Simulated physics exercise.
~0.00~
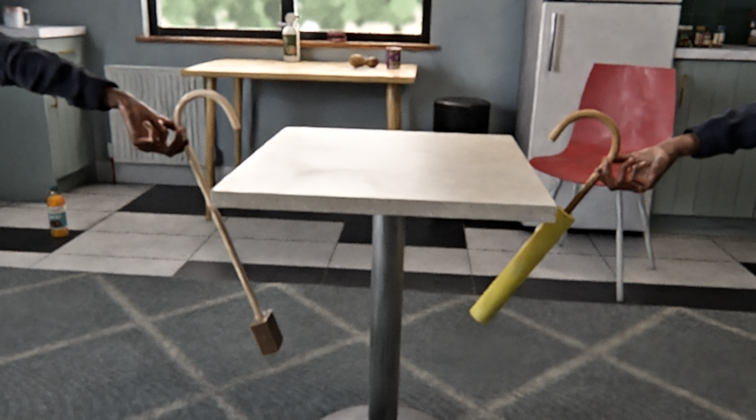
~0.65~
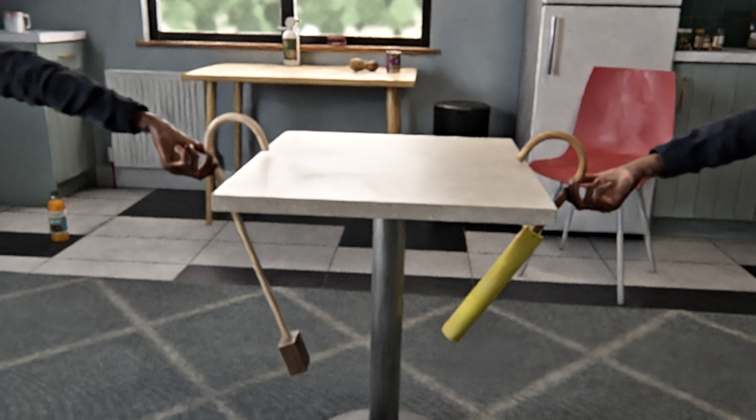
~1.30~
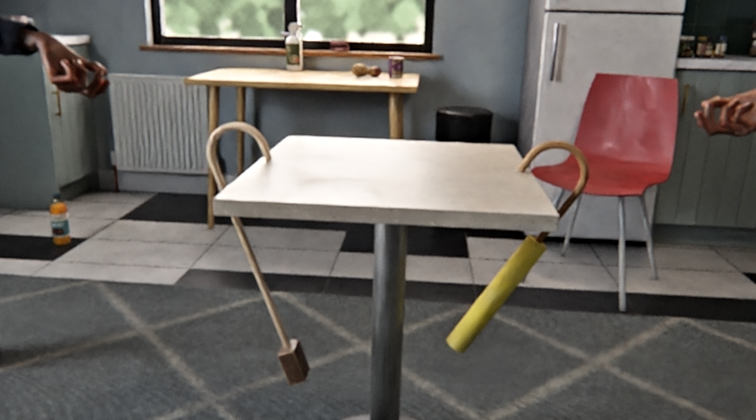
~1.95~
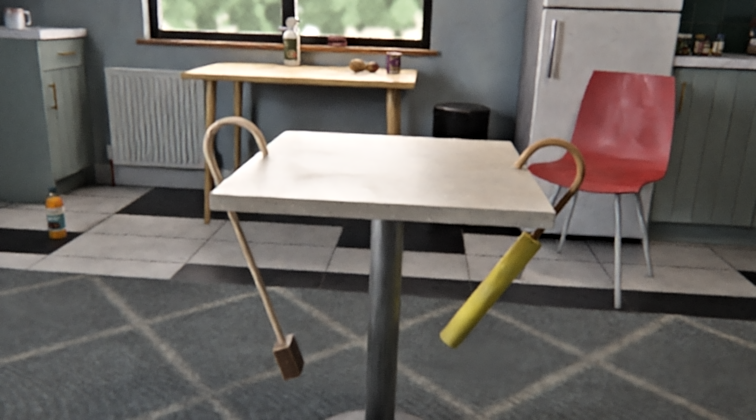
A white square table on a metal post stands on a grey patterned rug in a kitchen, seen from the front by a slightly swaying camera. Two hands reach in from the sides, the left holding a brown, curved-handled brush with a blocky end and the right a yellow umbrella with a hooked handle. They bring the handles onto opposite edges of the tabletop. Both hands then let go and draw back out of view. The brush stays hooked on the left edge and the umbrella on the right, both hanging at a slant and still.
